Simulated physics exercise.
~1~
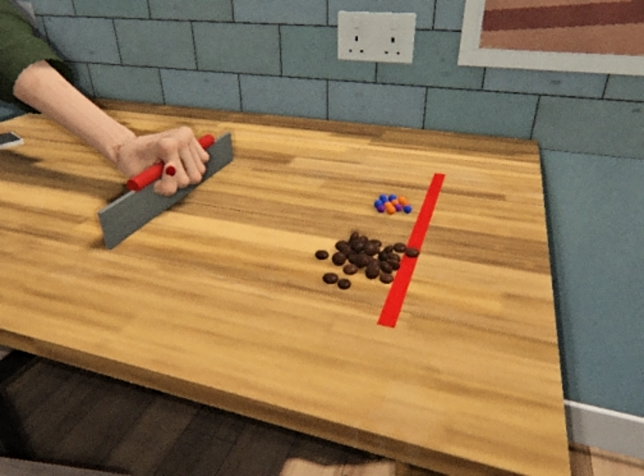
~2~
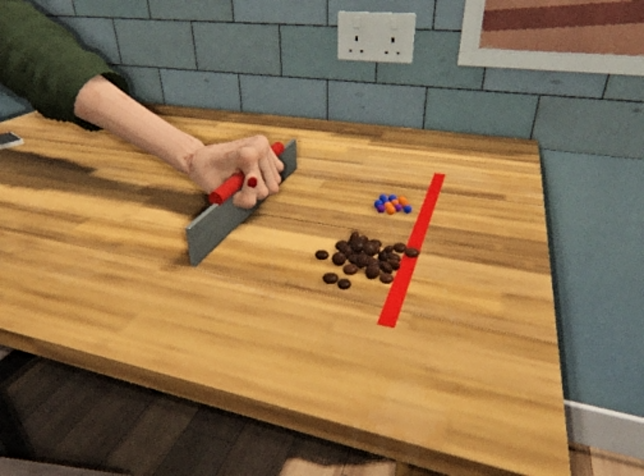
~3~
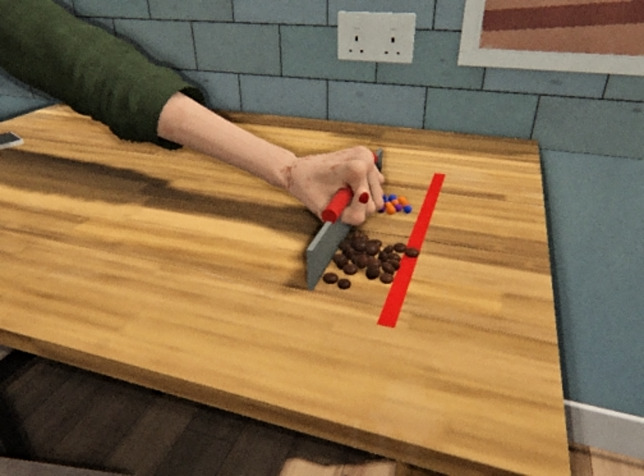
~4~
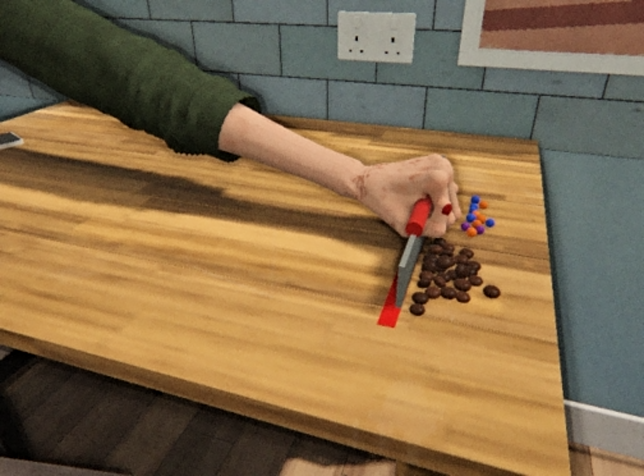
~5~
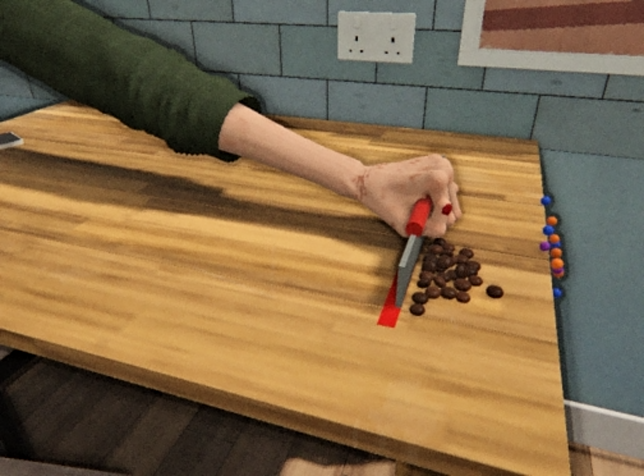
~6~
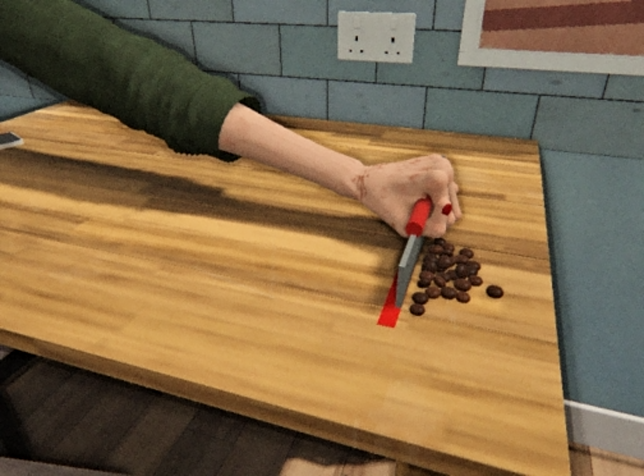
A hand in a dark green sleeve grips the red handle of a grey scraper on a striped wooden table, seen from slightly above against blue-grey wall tiles. To its right lie a pile of dark brown pieces and, behind it, a smaller cluster of blue and orange ones, beside a strip of red tape. The scraper sweeps right, reaches both groups and pushes them past the tape, where it stops. The brown pieces settle just beyond it, while the colourful ones keep rolling to the right edge and drop out of sight, leaving the brown pile on the table.
